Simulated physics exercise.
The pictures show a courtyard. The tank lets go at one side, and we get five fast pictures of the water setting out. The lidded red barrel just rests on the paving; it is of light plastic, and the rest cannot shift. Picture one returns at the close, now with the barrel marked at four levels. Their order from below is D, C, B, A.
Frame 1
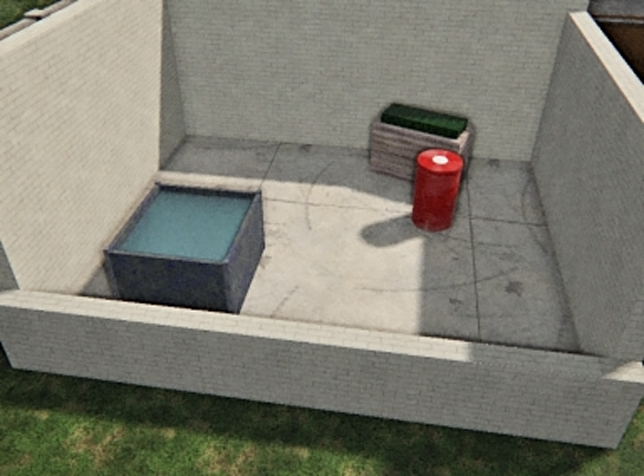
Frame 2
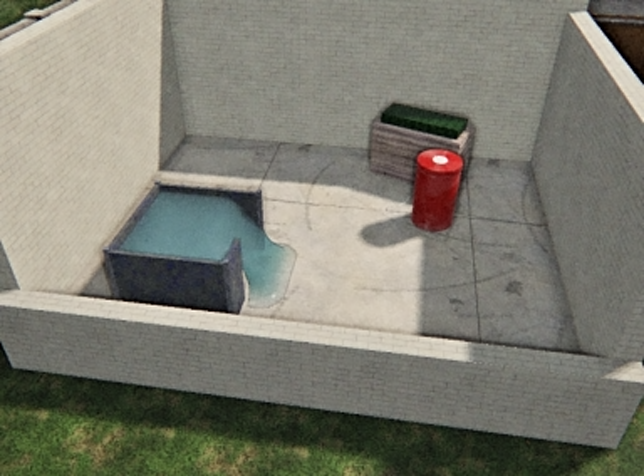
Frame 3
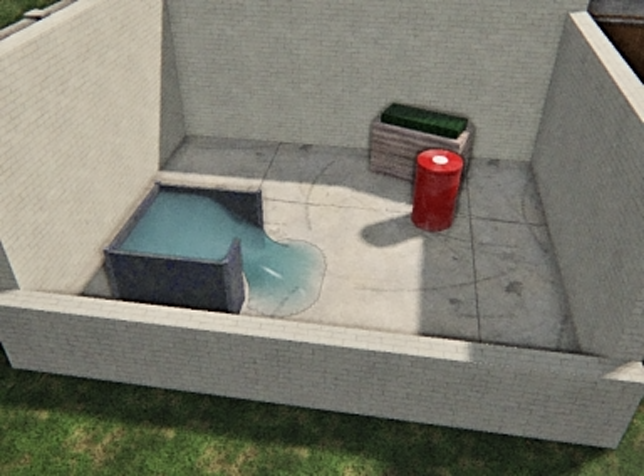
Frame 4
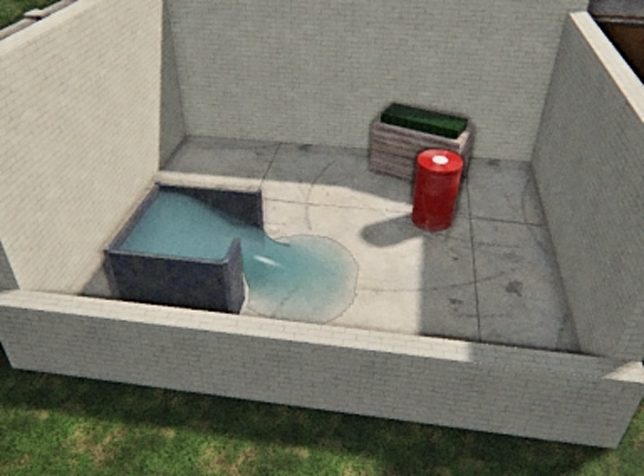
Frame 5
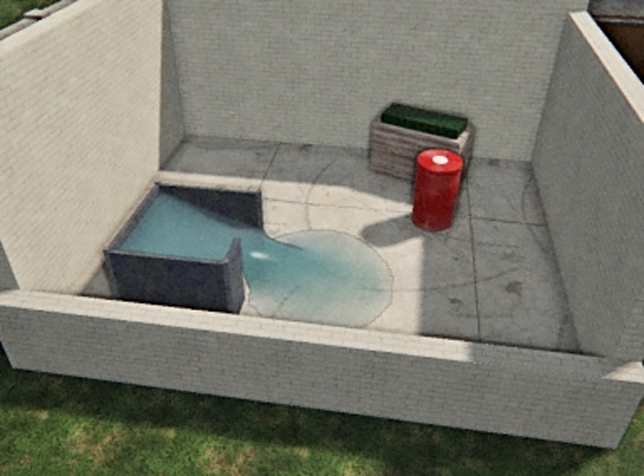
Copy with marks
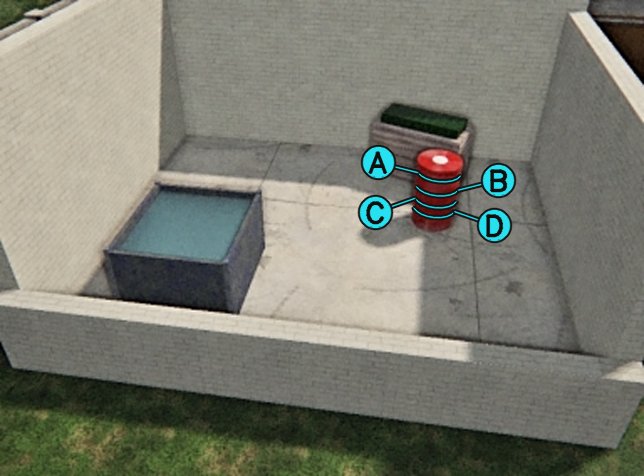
Water pours from the right side of a dark tank and spreads across the courtyard floor.
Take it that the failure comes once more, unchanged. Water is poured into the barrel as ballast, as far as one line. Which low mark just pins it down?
Choose D.
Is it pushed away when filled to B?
No, that is safe.
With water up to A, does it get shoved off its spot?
No, that is safe.
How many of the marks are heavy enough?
All of the four.
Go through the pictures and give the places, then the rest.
The first frame shows lid of the red barrel at (440, 160); tank full, its middle at (189, 226).
In the second frame, 2 % of the ground wet, in view closest to the barrel at (285, 249).
In the third frame, 4 % of the ground wet, in view closest to the barrel at (312, 250).
In the fourth frame, 6 % of the ground wet, in view closest to the barrel at (348, 258).
The fifth frame shows lid of the red barrel at (440, 160); 10 % of the ground wet, in view closest to the barrel at (365, 250).
On the marked copy, A at (439, 181); B at (437, 195); C at (435, 207); D at (434, 217); from the bottom up D, C, B, A.
Choosing A, it does not move.
Choosing B, it does not move.
Choosing C, it does not move.
Choosing D, it does not move.
